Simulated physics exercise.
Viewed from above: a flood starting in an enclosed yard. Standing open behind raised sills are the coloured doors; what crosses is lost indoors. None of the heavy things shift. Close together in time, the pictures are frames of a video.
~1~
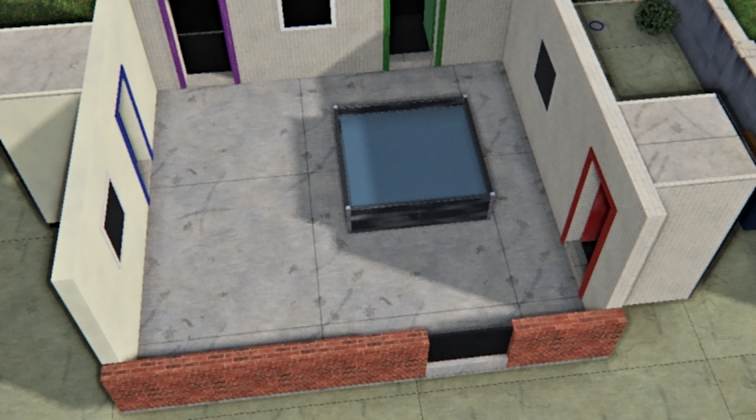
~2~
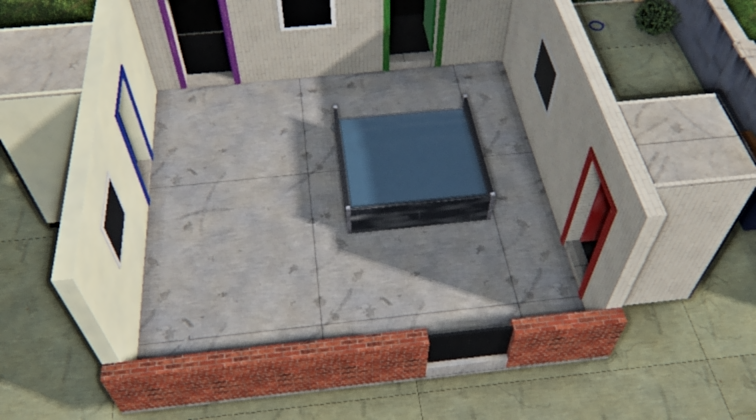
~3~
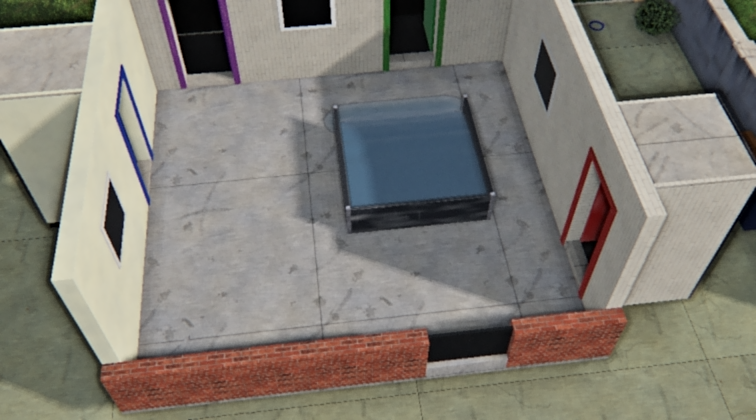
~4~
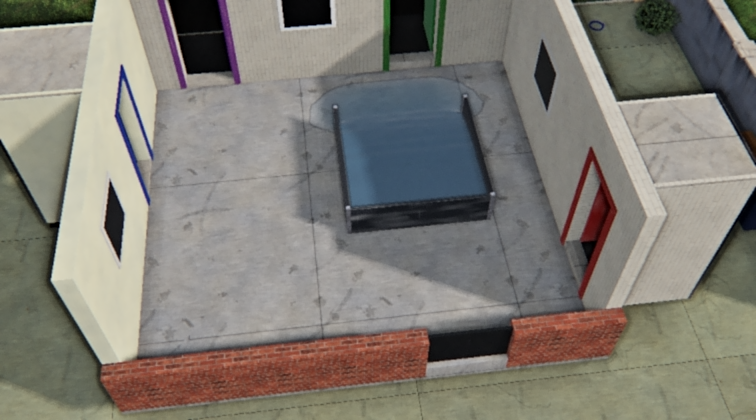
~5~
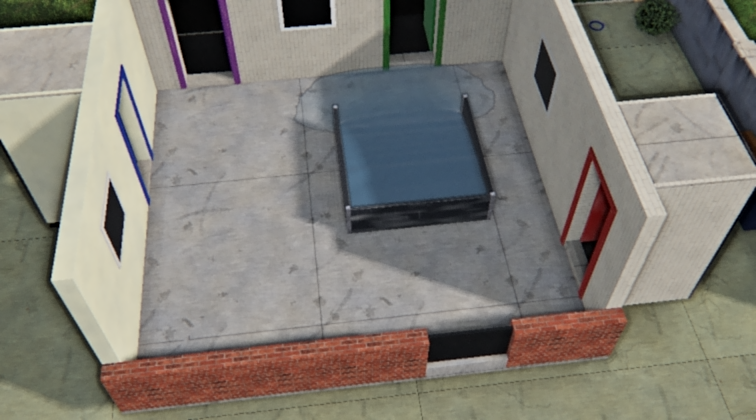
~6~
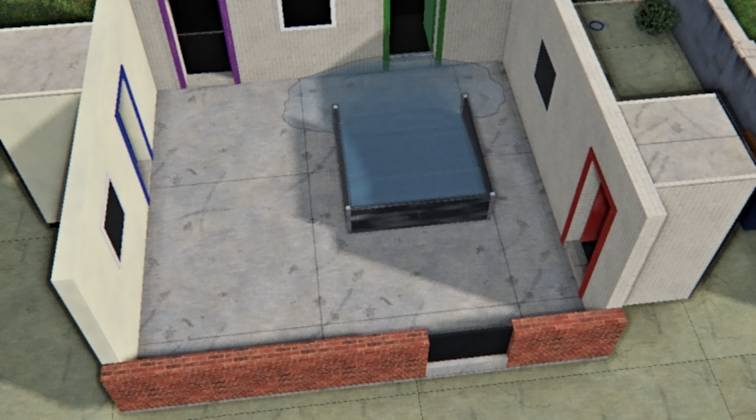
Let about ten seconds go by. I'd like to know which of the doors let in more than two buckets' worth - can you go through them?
Red door: Little enough water. Blue door: Too much water. Green door: Too much water. Purple door: Little enough water.
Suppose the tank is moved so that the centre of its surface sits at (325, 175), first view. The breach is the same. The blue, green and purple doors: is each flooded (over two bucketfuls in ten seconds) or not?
Lab note - blue door breaks the limit, green door remains within bounds, purple door breaks the limit.
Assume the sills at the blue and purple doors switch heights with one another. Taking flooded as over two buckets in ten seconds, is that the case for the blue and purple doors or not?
Lab note: Blue door doesn't reach it; purple door crosses the line.
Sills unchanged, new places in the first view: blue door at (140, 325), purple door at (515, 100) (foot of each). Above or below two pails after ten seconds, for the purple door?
Note: Purple beats the threshold.
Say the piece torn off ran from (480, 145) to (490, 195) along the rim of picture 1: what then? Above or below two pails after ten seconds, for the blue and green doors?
Briefly, the blue one crosses the line and the green one remains below the line.
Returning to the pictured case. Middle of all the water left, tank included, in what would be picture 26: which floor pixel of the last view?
I'd mark it close to (375, 128).
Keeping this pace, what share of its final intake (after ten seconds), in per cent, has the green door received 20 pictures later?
It comes to around 100 percent of the ten-second total.
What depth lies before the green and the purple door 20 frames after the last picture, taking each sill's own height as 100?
Near 110 per cent and 60 per cent, respectively.
A moment on, water covers 15 % of the floor; the red door not reached, the blue door not reached, the green door over two buckets in, the purple door not reached.
Next, water covers 25 % of the floor; the red door not reached, the blue door not reached, the green door far over two buckets in, the purple door wet at the sill, nothing in.
Then, water covers 45 % of the floor; the red door not reached, the blue door under two buckets in, the green door far over two buckets in, the purple door wet at the sill, nothing in.
Later, water covers 75 % of the floor; the red door wet at the sill, nothing in, the blue door over two buckets in, the green door far over two buckets in, the purple door under two buckets in.
In the end, water covers 95 % of the floor; the red door wet at the sill, nothing in, the blue door over two buckets in, the green door far over two buckets in, the purple door under two buckets in.
